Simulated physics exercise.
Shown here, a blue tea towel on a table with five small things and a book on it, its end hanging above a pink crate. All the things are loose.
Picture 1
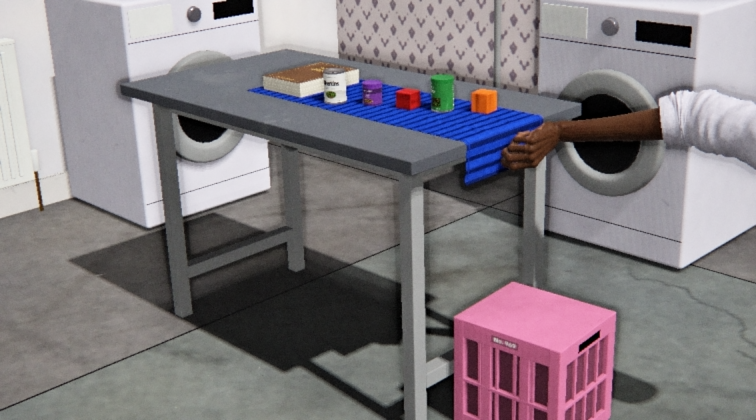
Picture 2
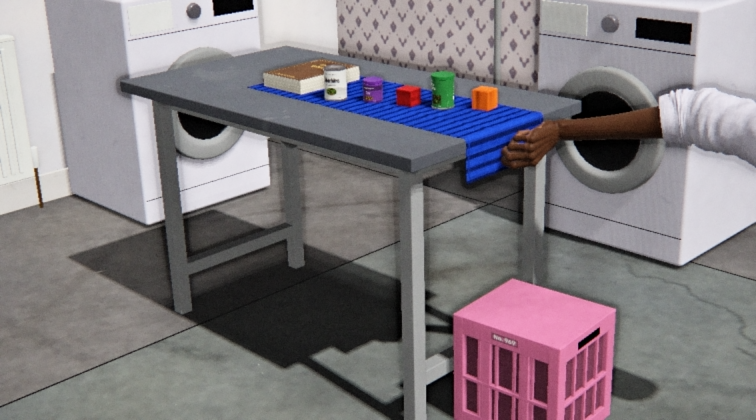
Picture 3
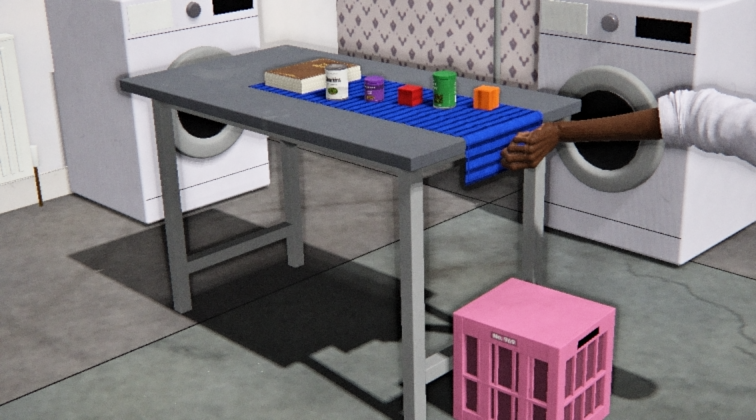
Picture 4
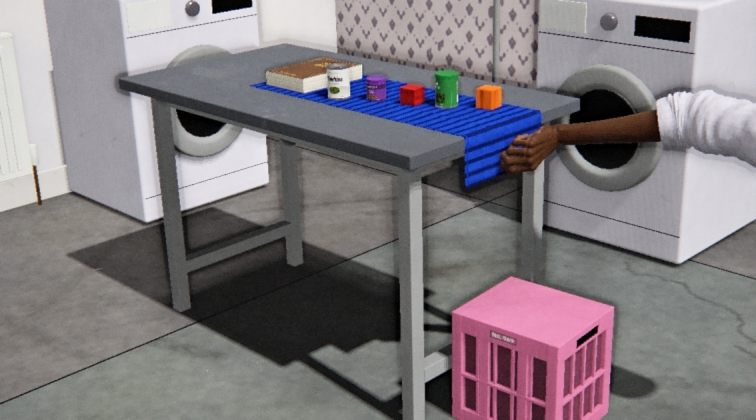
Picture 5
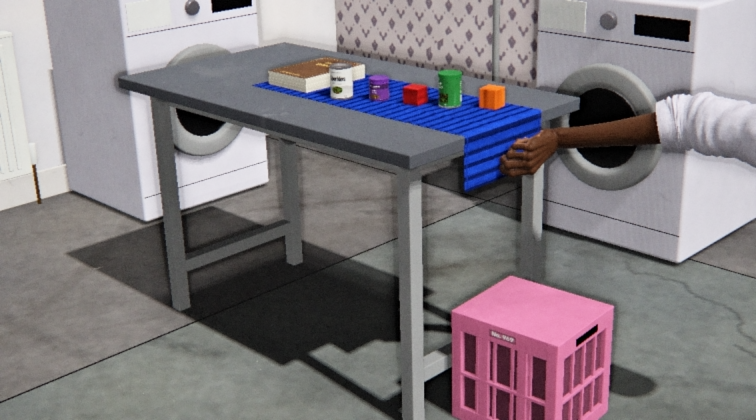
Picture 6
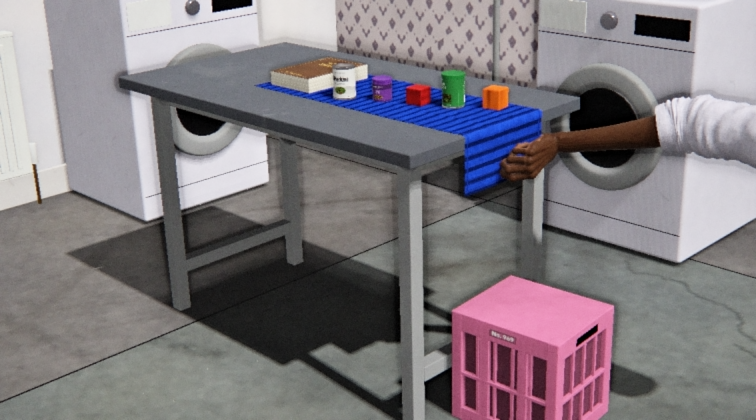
A blue cloth lies across a grey table in a room with two white washing machines, seen from slightly above. On it, from left to right, sit a book, a white can, a purple pot, a red cube, a green can and an orange cube, with a pink crate below. A hand at the right draws the hanging end slightly downward, and the objects shift slightly right with it.
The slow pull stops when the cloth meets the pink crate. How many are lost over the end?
The answer is three.
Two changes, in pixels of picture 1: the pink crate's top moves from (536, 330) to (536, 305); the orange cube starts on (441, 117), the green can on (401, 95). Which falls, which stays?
The orange cube comes down; the green can does not fall.
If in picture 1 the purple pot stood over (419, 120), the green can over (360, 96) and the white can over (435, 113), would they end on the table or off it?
The purple pot goes over, the green can holds on, the white can drops off.
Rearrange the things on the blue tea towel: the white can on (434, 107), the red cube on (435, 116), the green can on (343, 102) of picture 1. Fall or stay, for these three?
The white can tumbles off, the red cube falls, the green can does not fall.
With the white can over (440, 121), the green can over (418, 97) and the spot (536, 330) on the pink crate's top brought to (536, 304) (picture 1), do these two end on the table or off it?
The white can comes down, the green can stays on.
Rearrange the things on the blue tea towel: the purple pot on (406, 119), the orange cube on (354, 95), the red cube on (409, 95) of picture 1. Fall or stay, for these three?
The purple pot falls; the orange cube keeps its place on top; the red cube stays on.
Soon after, hem near (504, 209); all still up.
After that, hem near (505, 257); orange cube gone.
And then, hem on the crate; orange cube, green can and red cube gone.
In the end, hem on the crate; orange cube, green can and red cube gone. Over the edge go three.
